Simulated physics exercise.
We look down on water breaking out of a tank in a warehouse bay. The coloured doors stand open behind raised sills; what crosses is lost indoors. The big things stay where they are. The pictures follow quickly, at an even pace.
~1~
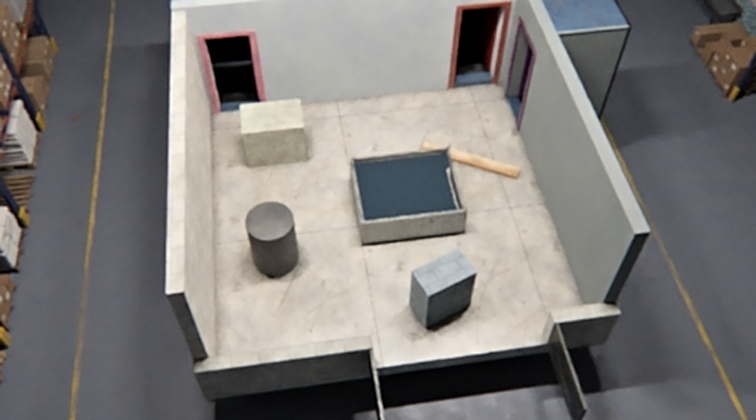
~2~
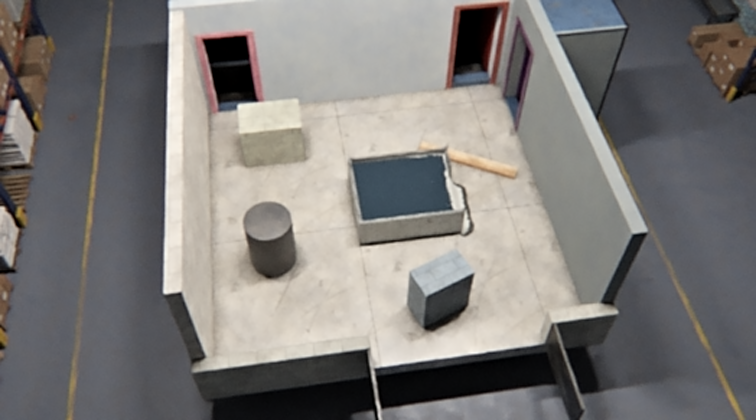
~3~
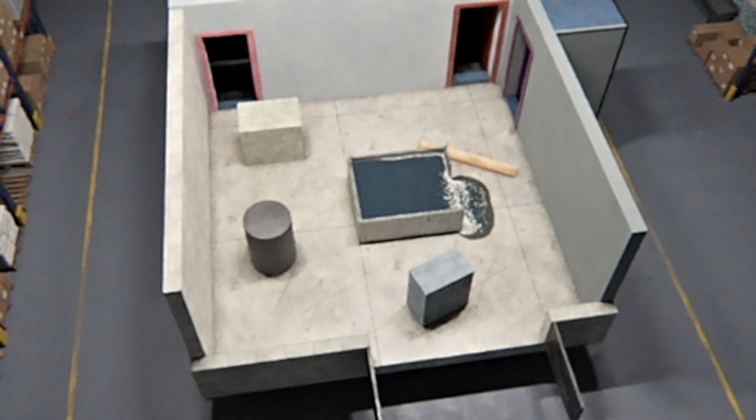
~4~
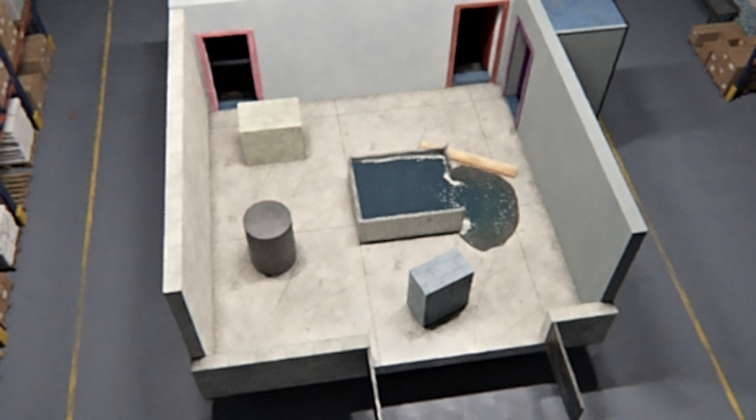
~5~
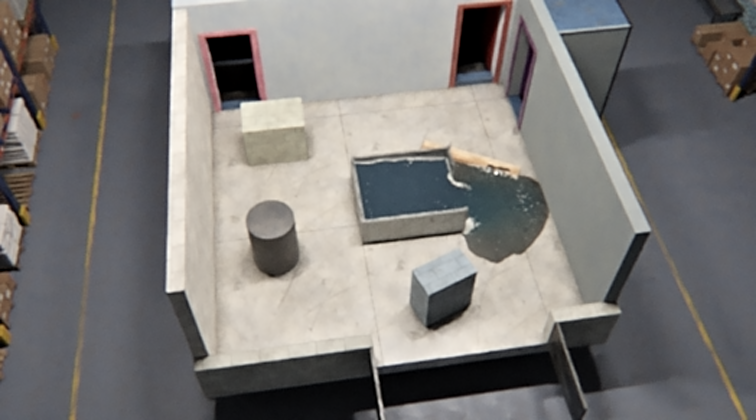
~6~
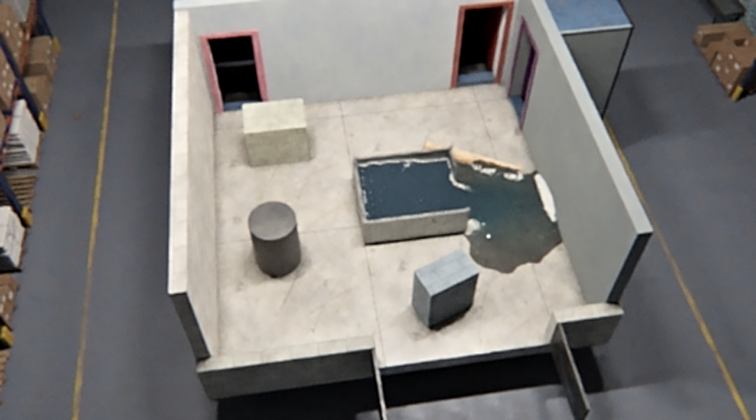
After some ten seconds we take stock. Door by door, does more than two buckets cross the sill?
In the end: The pink door holds within the limit; the purple door holds within the limit; the red door holds within the limit.
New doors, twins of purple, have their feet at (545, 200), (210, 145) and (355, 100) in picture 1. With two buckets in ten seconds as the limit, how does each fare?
In turn: Lets more in, is under, is under.
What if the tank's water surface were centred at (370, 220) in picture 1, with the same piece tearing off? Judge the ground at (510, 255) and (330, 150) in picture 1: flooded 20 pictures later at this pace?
In that order: Covered, dry.
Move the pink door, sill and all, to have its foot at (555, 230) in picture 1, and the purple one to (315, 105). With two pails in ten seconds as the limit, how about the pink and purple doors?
Then: The pink one passes that mark; the purple one stays under.
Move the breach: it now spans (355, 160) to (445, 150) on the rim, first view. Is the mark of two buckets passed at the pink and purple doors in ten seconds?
One by one: Pink door lets more in, purple door goes over.
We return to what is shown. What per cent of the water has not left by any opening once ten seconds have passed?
Some 68 per cent.
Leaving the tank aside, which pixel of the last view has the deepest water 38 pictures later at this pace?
Close to (594, 324).
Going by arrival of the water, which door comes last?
I say the pink door.
A moment on, water covers 15 % of the floor; the pink door not reached, the purple door not reached, the red door not reached.
Next, water covers 25 % of the floor; the pink door not reached, the purple door wet at the sill, nothing in, the red door wet at the sill, nothing in.
Then, water covers 35 % of the floor; the pink door not reached, the purple door wet at the sill, nothing in, the red door under two buckets in.
Later, water covers 60 % of the floor; the pink door wet at the sill, nothing in, the purple door under two buckets in, the red door under two buckets in.
In the end, water covers 80 % of the floor; the pink door under two buckets in, the purple door under two buckets in, the red door under two buckets in.
